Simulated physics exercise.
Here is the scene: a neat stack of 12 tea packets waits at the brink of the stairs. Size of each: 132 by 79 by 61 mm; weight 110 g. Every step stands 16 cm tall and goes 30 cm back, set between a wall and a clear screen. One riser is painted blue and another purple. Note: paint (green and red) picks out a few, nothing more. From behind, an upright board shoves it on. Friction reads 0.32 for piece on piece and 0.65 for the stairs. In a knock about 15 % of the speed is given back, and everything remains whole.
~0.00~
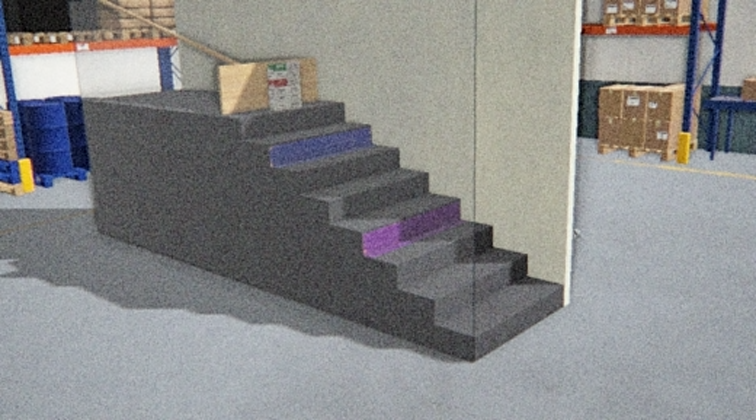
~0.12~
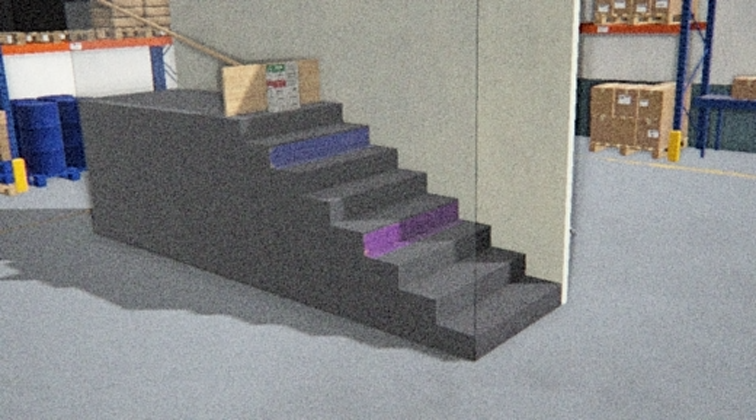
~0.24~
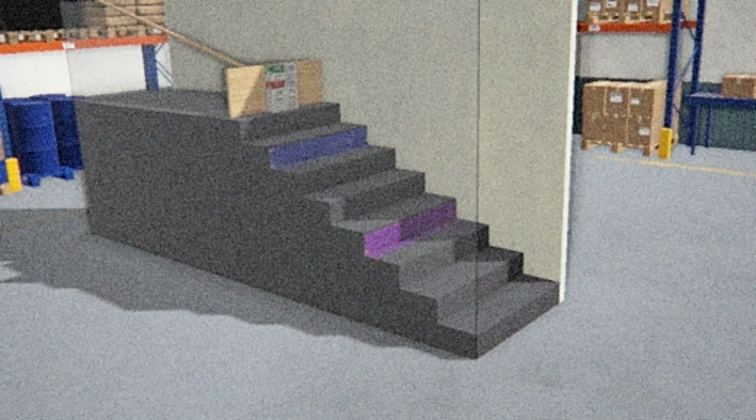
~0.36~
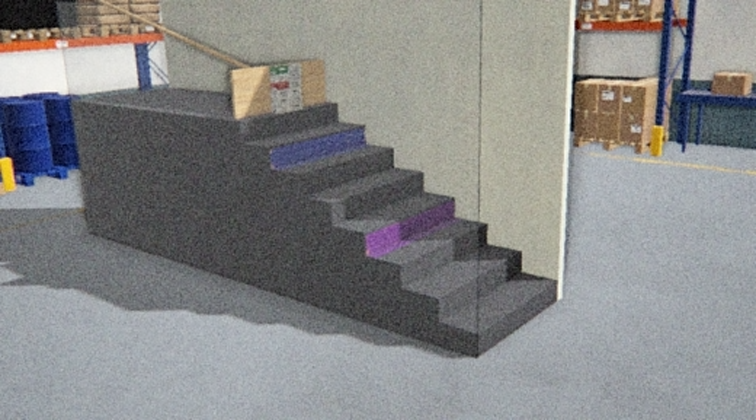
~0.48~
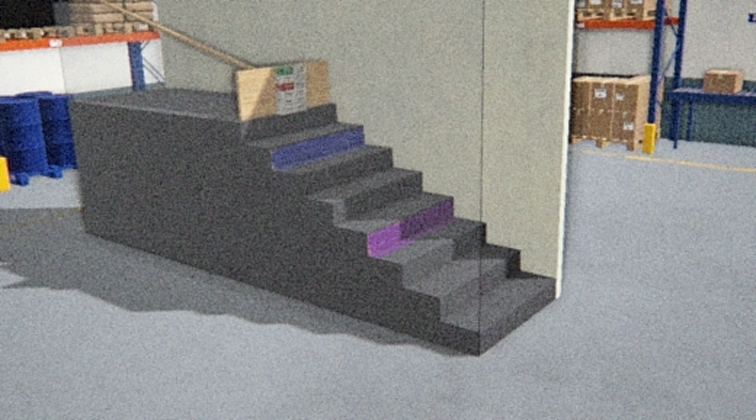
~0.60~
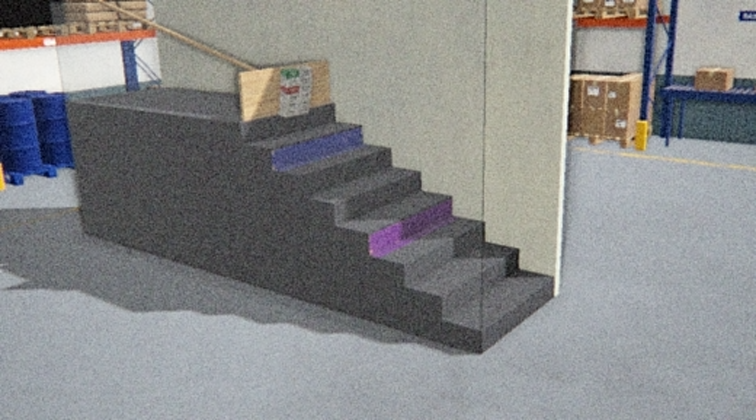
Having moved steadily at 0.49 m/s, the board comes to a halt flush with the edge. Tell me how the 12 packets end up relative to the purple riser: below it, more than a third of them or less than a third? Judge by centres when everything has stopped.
Looks like south of a third ends up down there.
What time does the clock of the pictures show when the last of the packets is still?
I'd put it around 2.0 seconds.
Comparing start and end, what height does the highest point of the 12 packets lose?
Some 45 cm lower.
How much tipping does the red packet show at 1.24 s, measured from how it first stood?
It's at some 90 degrees.
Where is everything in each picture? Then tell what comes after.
In the first picture (we follow the side turned to the camera; the camera moves round a little), board (219, 76) 27 cm from the edge; blue riser, near end, (285, 165); purple riser, near end, (378, 253); red packet (281, 83); green packet (280, 67); no piece has moved.
Board (223, 78) 21 cm from the edge; green packet (279, 68), in the second picture.
Board (227, 79) 15 cm from the edge; green packet (278, 69) displaced 6 mm; red packet (279, 85) displaced 5 mm; 11 stirred so far, in the third picture.
Board (232, 81) 9 cm from the edge; green packet (282, 70) displaced 7 cm; red packet (283, 86) displaced 7 cm; 12 stirred so far, in the fourth picture.
Board (237, 82) 35 mm from the edge; green packet (287, 71) displaced 13 cm; red packet (288, 87) displaced 13 cm; 12 stirred so far, in the fifth picture.
Board (240, 83) 10 mm from the edge, stopped; blue riser, near end, (286, 168); purple riser, near end, (383, 252); green packet (293, 75) tipped 13°; red packet (294, 91) tipped 13°; steepest lean 18°, the packet at (304, 111); 12 stirred so far, in the sixth picture.
Around 0.78 s, none of the 12 packets below the purple riser, 12 disturbed; green packet tipped 37°, 15 cm lower; red packet tipped 37°, 15 cm lower.
Around 1.24 s, none of the 12 packets below the purple riser, 12 disturbed; green packet on its side; red packet on its side.
Finally (2.4 s), 1 of the 12 packets below the purple riser; green packet upside down; red packet on its side. That is 8 per cent. Seen by the last camera, middles, green packet near (386, 217), red packet near (333, 156).
